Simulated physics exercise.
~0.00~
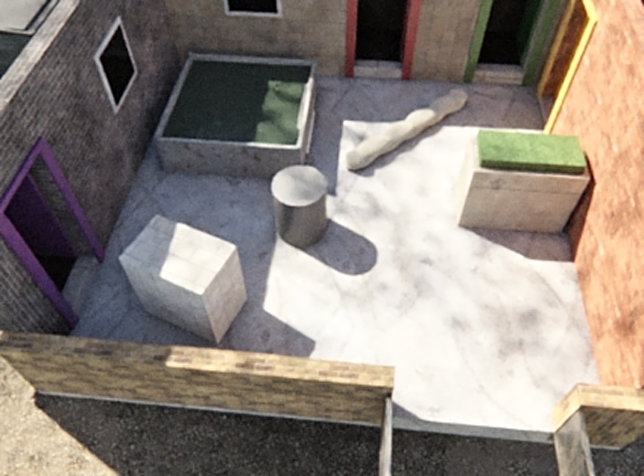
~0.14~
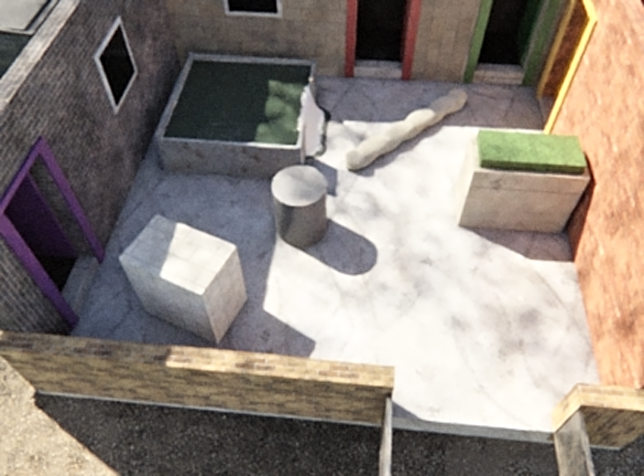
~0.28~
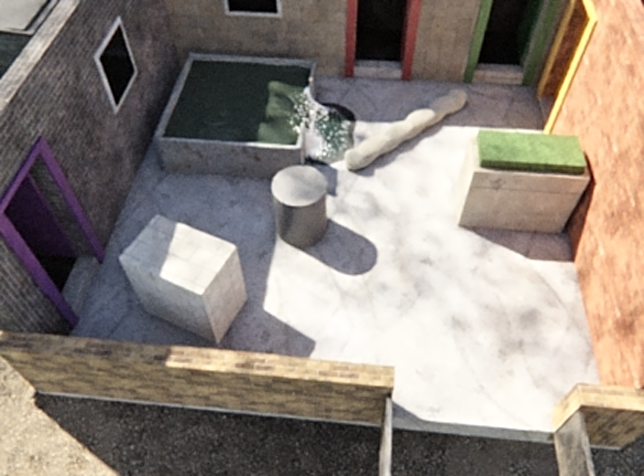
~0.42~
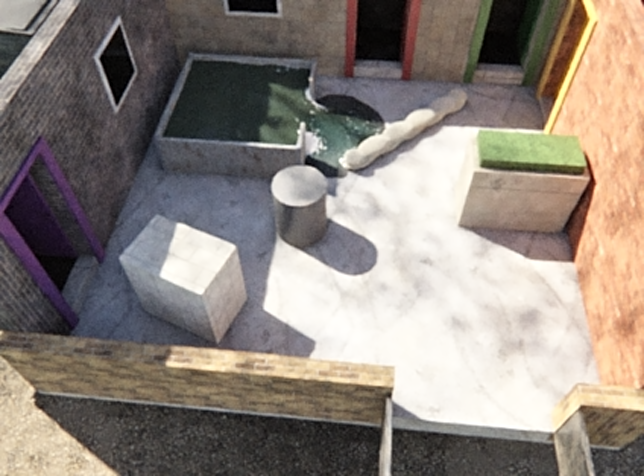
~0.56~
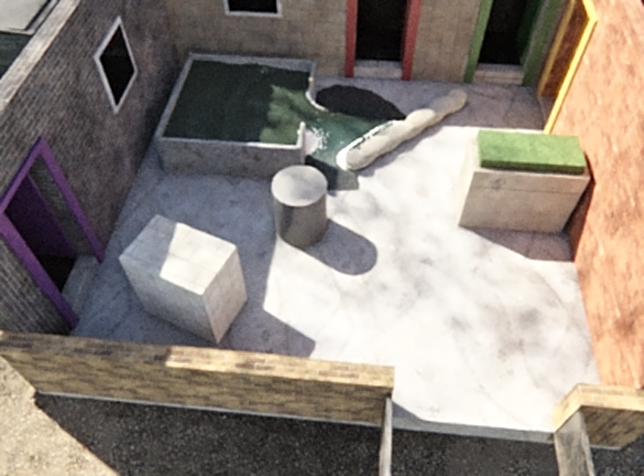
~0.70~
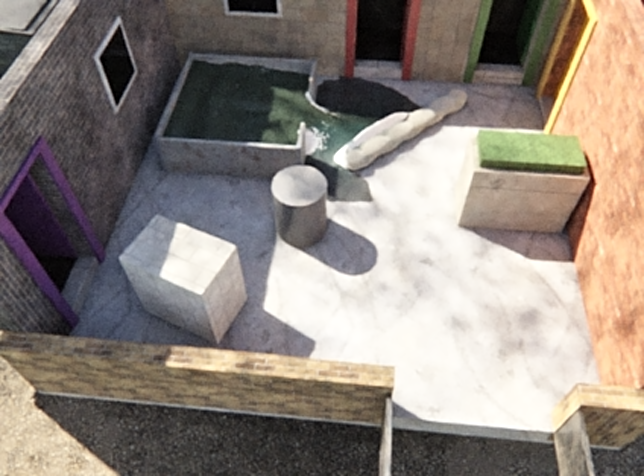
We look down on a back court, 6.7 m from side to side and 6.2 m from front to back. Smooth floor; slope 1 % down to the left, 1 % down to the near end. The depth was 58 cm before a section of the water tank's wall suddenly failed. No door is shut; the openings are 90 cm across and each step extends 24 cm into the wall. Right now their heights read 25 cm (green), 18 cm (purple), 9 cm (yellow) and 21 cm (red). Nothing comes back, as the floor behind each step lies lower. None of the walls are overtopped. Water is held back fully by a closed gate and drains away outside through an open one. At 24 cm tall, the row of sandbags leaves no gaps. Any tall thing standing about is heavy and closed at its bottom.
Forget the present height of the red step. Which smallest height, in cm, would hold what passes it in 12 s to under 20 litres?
It would have to be roughly 22 cm high.
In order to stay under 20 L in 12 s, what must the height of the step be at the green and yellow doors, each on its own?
About 10.0 cm at green and about 19 cm at yellow.
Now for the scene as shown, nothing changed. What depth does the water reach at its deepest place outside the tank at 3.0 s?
About 34 cm.
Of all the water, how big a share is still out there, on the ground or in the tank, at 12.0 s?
Remaining share: Around 88 %.
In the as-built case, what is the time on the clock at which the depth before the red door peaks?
Roughly at 3.6 s.
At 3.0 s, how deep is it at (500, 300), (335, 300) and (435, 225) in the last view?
About 0, 1 and 2 cm.
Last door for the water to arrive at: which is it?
I'd say the purple door.
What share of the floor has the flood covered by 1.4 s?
I'd say near 20 percent.
After 1.4 s water covers 20 % of the floor, deepest (38 cm) near (352, 152); 5 cm at the red door, 0 litres in over its 21 cm step.
After 3.0 s water covers 45 % of the floor, deepest (34 cm) near (407, 81); 19 cm at the red door, 11 litres in over its 21 cm step.
After 12.0 s water covers 85 % of the floor, deepest (18 cm) near (96, 305); 8 cm at the red door, 30 litres in over its 21 cm step.
At the red door as built, the water arrived by 1.0 s and peaked near 21 cm at 3.6 s.
With a step of 18.5 cm, 47 litres would have come in within the 12 s; with 25.5 cm, 6 litres. So under 20 litres takes about 22 cm.
